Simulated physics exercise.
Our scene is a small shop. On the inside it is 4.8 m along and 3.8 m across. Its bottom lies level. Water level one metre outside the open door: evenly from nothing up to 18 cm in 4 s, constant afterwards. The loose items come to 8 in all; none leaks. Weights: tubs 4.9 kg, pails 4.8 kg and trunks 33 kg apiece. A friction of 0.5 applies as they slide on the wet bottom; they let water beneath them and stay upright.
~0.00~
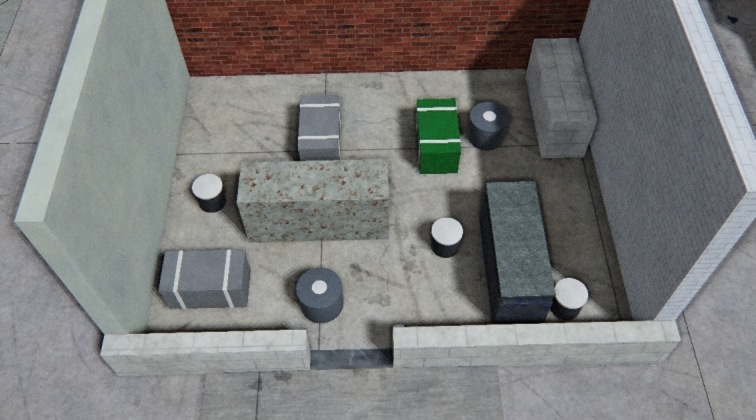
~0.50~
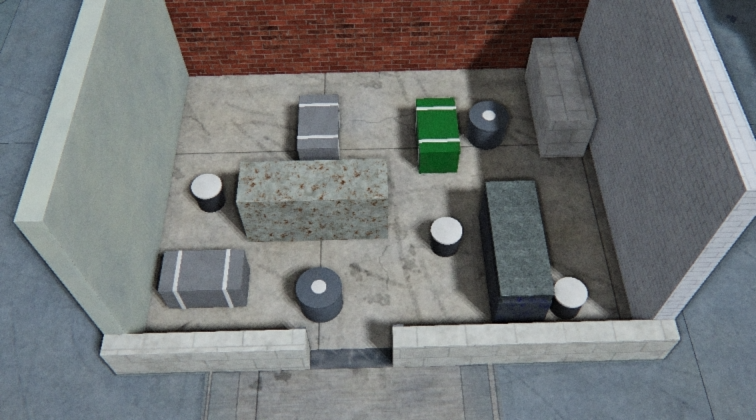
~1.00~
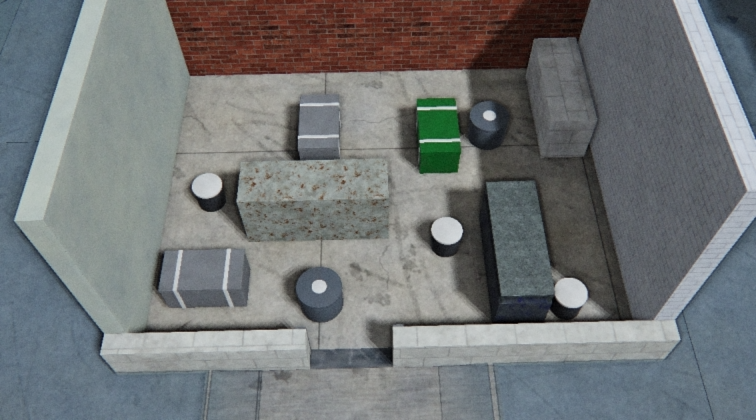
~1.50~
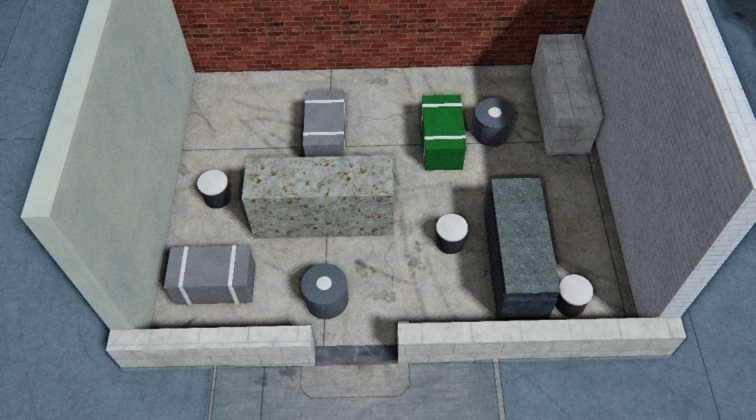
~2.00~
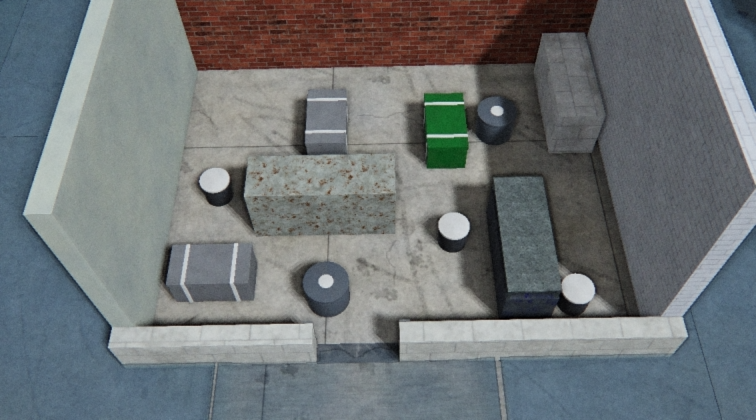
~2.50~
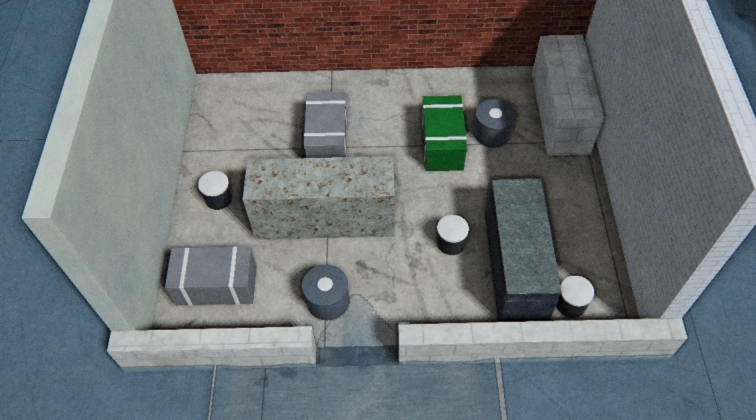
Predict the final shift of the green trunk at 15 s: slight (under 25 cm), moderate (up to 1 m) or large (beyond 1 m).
It's going to remain roughly in place.
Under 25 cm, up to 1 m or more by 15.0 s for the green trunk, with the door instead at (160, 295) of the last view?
Well, the green trunk doesn't really go anywhere.
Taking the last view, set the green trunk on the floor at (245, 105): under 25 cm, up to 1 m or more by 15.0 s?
In that run it hardly drifts.
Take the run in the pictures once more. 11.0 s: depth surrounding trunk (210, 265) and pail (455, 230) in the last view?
Roughly 8 and 4 cm.
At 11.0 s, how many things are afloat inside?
At that time the total is 2.
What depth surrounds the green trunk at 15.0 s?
Depth: About 5 cm.
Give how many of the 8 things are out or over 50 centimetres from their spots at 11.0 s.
Tally: 3.
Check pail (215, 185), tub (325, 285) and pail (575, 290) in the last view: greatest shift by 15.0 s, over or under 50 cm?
In that order: Below, above, below.
After 3.5 s the green trunk is near (444, 122), 0.0 m from its start, aground; 0 afloat.
After 6.8 s the green trunk is near (444, 122), 0.0 m from its start, aground; 1 afloat.
After 11.0 s the green trunk is near (444, 122), 0.0 m from its start, aground; 2 afloat.
After 15.0 s the green trunk is near (444, 122), 0.0 m from its start, aground; 4 afloat.
